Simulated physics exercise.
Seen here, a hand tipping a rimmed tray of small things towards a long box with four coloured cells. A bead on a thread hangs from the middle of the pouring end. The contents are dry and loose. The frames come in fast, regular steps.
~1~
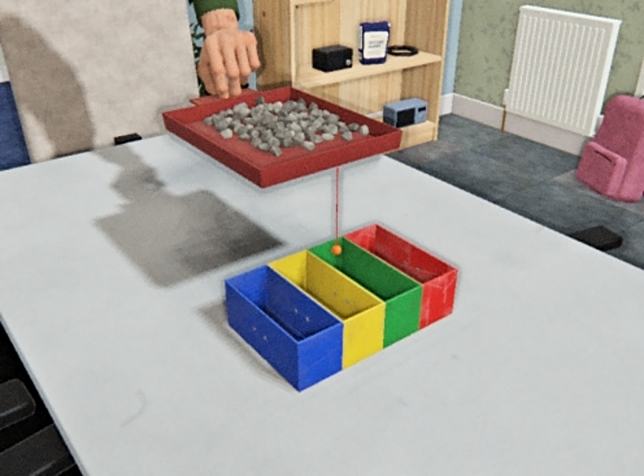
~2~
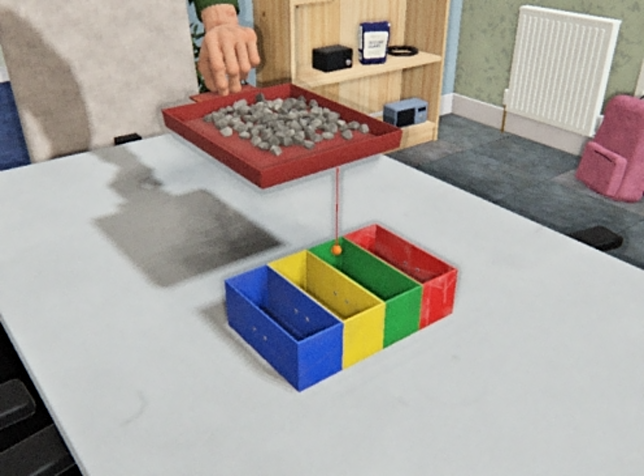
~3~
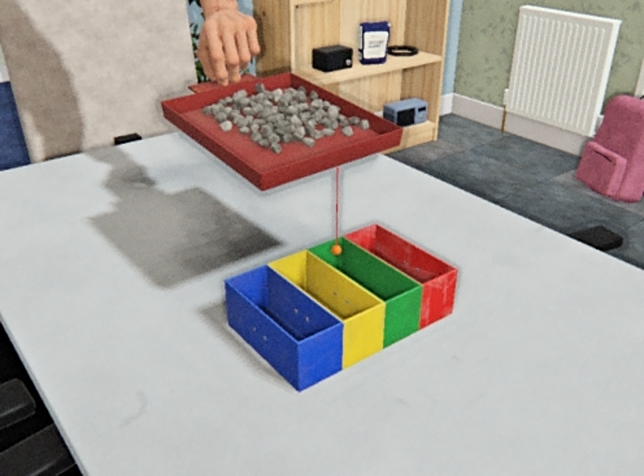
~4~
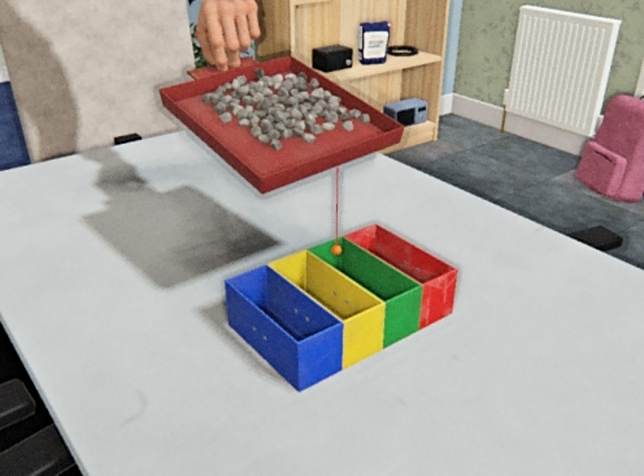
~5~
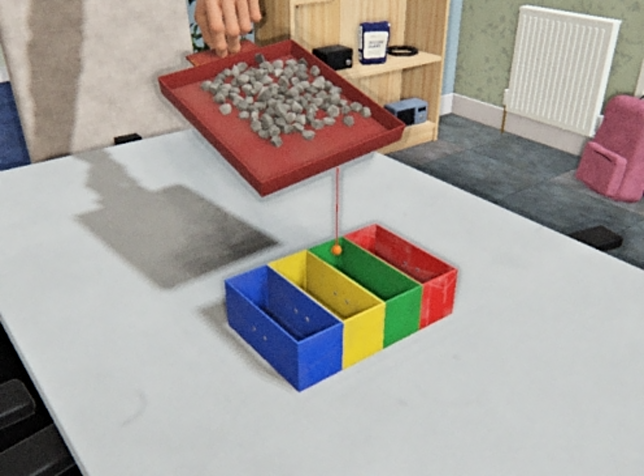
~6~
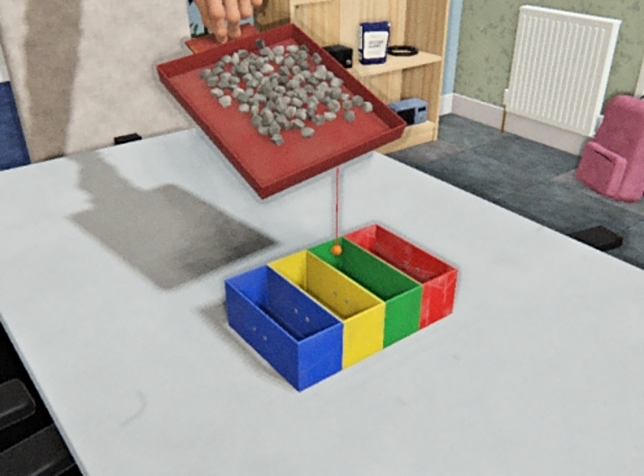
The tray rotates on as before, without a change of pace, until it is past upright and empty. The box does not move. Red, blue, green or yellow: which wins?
Fullest: The blue cell.
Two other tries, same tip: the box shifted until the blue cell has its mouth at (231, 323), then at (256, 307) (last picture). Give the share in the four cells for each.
About 100 and 100 per cent.
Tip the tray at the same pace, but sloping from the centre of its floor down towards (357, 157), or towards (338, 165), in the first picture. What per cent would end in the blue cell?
In turn 0 and 10 in a hundred.
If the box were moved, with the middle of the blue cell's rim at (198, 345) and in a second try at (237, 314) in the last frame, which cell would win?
The first try: The cell in green. The second: The yellow cell.
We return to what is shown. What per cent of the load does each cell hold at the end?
Blue cell near 60; yellow cell near 30; green cell near 10; red cell near 0.
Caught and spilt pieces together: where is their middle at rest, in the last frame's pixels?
Near (300, 341).
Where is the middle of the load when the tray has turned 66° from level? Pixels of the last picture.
Roughly at (296, 158).
Soon after the last picture, tray tipped steeply; nearly all on the tray; a small part falling or outside the box.
A little later, tray tipped past a quarter turn; about a quarter on the tray; about a third in the blue cell; a small part in the yellow cell; a stray few in the green cell; a small part falling or outside the box.
Later still, tray tipped past a quarter turn; about two thirds in the blue cell; about a quarter in the yellow cell; a small part in the green cell; a small part falling or outside the box.
At rest, tray tipped past a quarter turn; about two thirds in the blue cell; about a quarter in the yellow cell; a small part in the green cell; none in the red cell; a small part outside the box.
